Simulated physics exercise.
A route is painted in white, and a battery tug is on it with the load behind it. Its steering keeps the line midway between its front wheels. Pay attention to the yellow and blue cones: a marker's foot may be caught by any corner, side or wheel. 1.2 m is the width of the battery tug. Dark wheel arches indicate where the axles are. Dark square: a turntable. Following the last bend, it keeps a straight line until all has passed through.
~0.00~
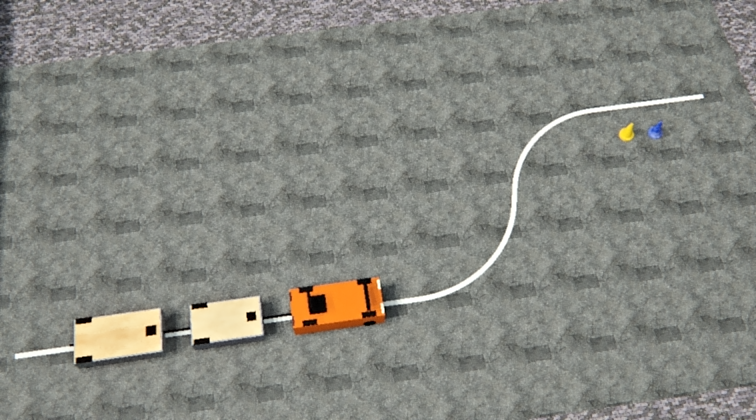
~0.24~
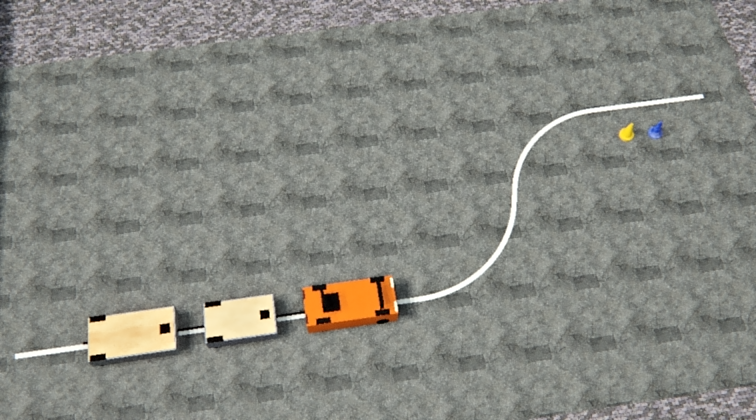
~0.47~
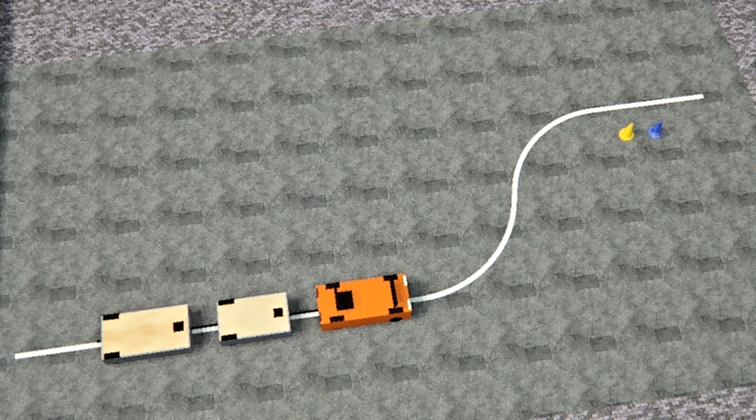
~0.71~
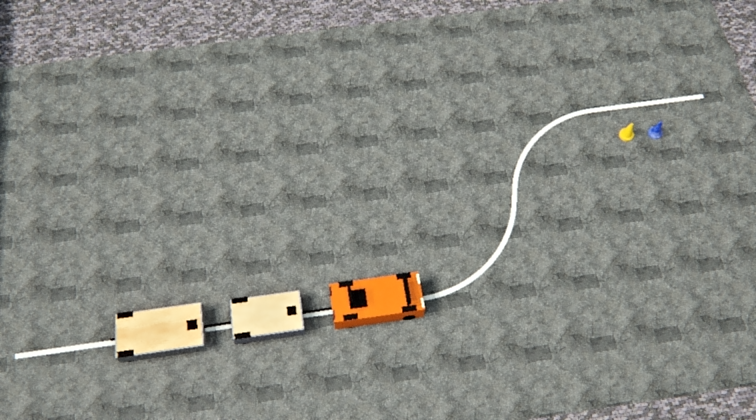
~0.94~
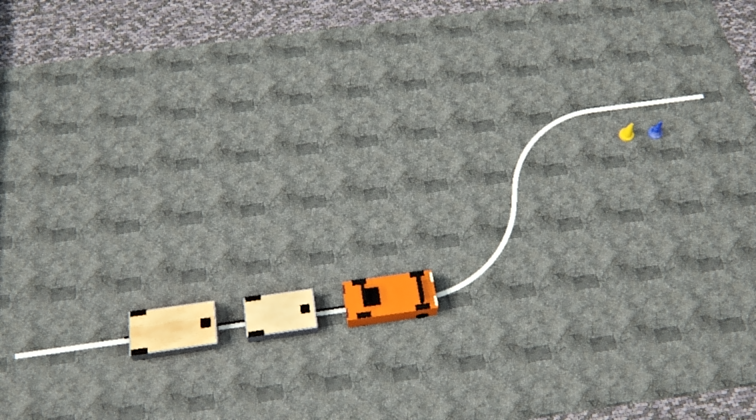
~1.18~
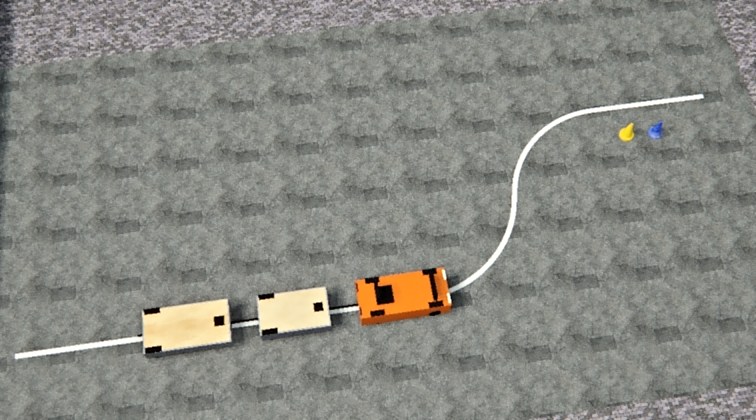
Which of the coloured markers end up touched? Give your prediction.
Yellow touched, blue touched.
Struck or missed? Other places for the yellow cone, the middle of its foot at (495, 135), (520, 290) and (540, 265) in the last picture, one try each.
Try 1 untouched, try 2 untouched, try 3 untouched.
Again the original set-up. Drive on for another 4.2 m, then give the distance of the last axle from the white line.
Roughly 5 centimetres from the line.
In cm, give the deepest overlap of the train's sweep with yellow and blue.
For yellow around 35, for blue around 10.
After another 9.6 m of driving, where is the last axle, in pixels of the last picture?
Roughly pixel (431, 263).
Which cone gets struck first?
It's the yellow one.
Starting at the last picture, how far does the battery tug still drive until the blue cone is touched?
Distance to contact: Approx. 18.0 m.
By 4.4 s, the last axle is at (318, 306) of the last picture, 5 cm off the line.
By 9.3 s, the last axle is at (513, 181) of the last picture, 15 cm off the line; the first trailer has hit yellow.
By 11.7 s, the last axle is at (605, 120) of the last picture, 80 cm off the line; the second trailer has hit blue.
By 13.9 s, the last axle is at (705, 92) of the last picture, 20 cm off the line; 2 of 2 struck in all.
